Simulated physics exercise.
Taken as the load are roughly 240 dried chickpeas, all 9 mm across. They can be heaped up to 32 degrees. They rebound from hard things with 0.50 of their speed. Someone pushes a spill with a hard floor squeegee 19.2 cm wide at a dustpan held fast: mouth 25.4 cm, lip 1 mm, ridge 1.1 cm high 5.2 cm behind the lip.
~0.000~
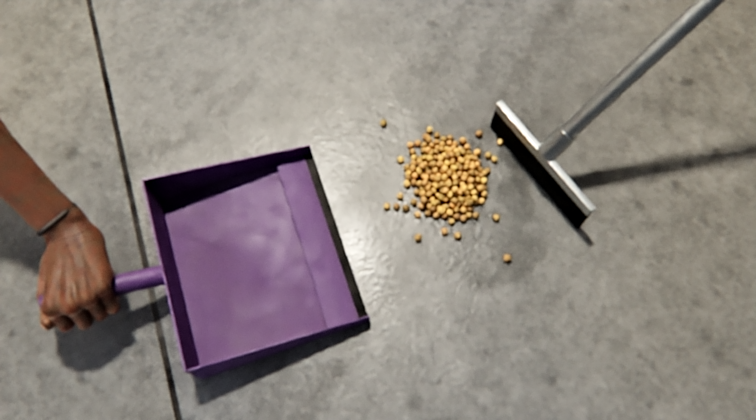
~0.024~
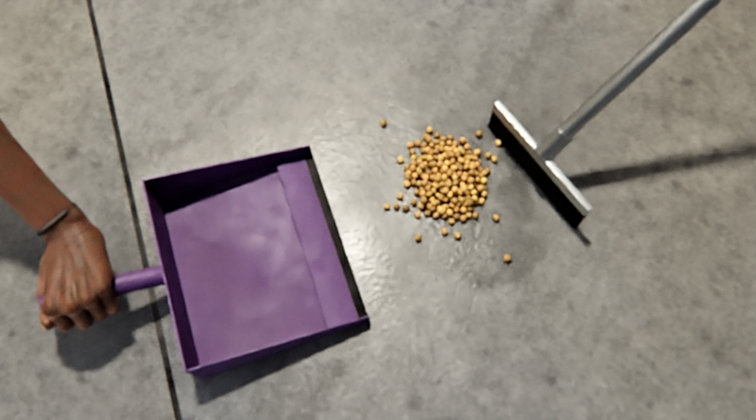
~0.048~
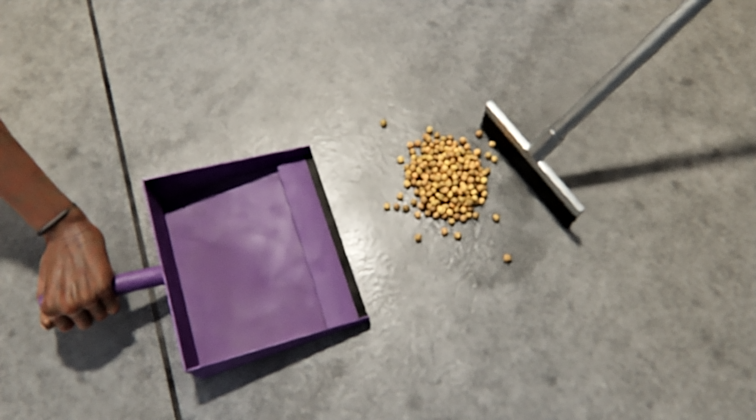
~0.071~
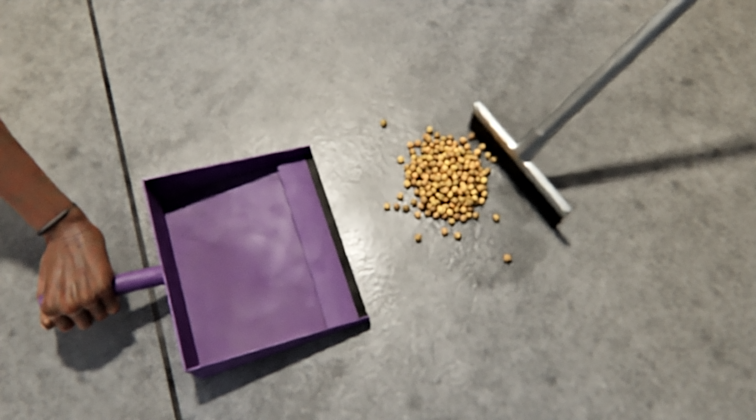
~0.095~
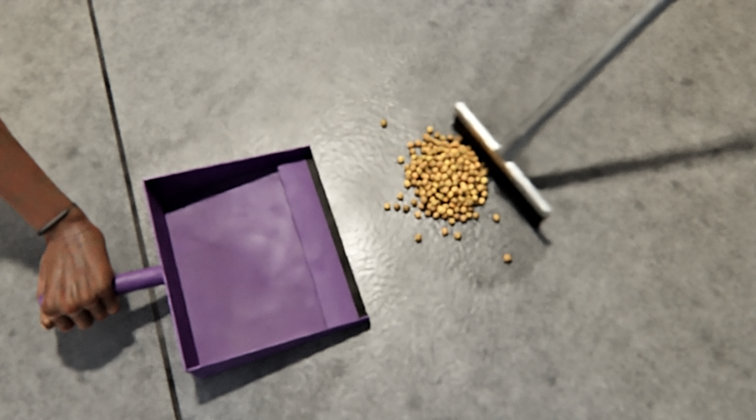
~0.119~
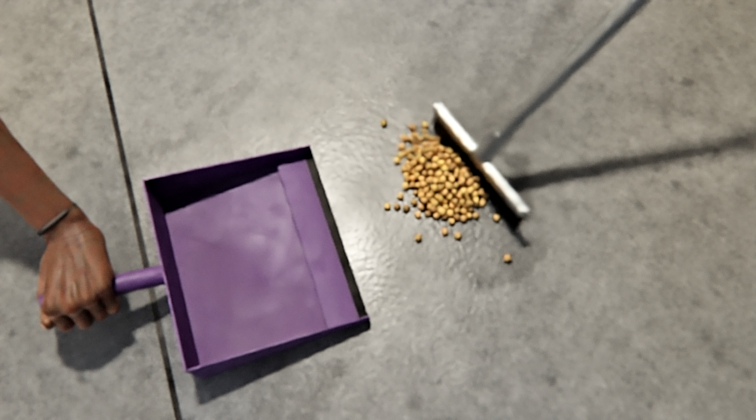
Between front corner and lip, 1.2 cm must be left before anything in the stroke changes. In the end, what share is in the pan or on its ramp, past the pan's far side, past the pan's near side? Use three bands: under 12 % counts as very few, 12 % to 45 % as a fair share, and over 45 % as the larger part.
Pan: The larger part; far side: Very few; near side: Very few.
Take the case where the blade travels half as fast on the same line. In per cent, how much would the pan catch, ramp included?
Share: Close to 20 %.
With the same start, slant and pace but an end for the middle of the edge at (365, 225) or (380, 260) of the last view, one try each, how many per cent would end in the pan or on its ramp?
The two tries give about 65 and 65 percent.
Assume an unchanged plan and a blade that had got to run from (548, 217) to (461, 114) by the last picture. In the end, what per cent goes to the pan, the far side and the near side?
Split: Pan = 40, far = 5, near = 0.
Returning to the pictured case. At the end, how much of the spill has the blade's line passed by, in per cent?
Estimate: Near 0 %.
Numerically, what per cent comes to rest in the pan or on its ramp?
Something like 65 percent.
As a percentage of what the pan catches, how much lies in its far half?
Around 60 percent.
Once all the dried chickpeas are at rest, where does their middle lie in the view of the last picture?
Roughly (317, 220).
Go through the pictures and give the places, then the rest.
Blade from (589, 211) to (499, 108), moved 0.0 cm, 0 of the pieces shifted so far; middle of the pieces at (444, 178); pan at (246, 263), in the first frame.
Blade from (586, 211) to (497, 108), moved 0.4 cm, 0 of the pieces shifted so far; middle of the pieces at (444, 178), in the second frame.
Blade from (578, 211) to (489, 108), moved 1.4 cm, 1 of the pieces shifted so far; middle of the pieces at (444, 178), in the third frame.
Blade from (565, 212) to (477, 109), moved 3.1 cm, 2 of the pieces shifted so far; middle of the pieces at (444, 178), in the fourth frame.
Blade from (546, 212) to (459, 109), moved 5.6 cm, 22 of the pieces shifted so far; middle of the pieces at (444, 178), in the fifth frame.
Blade from (523, 213) to (438, 110), moved 8.5 cm, 169 of the pieces shifted so far; middle of the pieces at (438, 177); pan at (247, 263). Its pace works out near 1.23 m/s, heading 18 degrees away from the viewer's side, in the sixth frame.
After 0.21 s, middle of the blade 10 cm from the lip; 0 % over the lip, far side 5 %, near side 0 %.
Then, at 0.26 s, middle of the blade 5 cm from the lip; 5 % over the lip, far side 10 %, near side 0 %.
After 0.46 s, middle of the blade 4 cm from the lip; 65 % over the lip, far side 10 %, near side 5 %.
At rest (1.1 s), pan 65 %, far side 10 %, near side 5 %, in front of the lip or behind the blade 25 %.
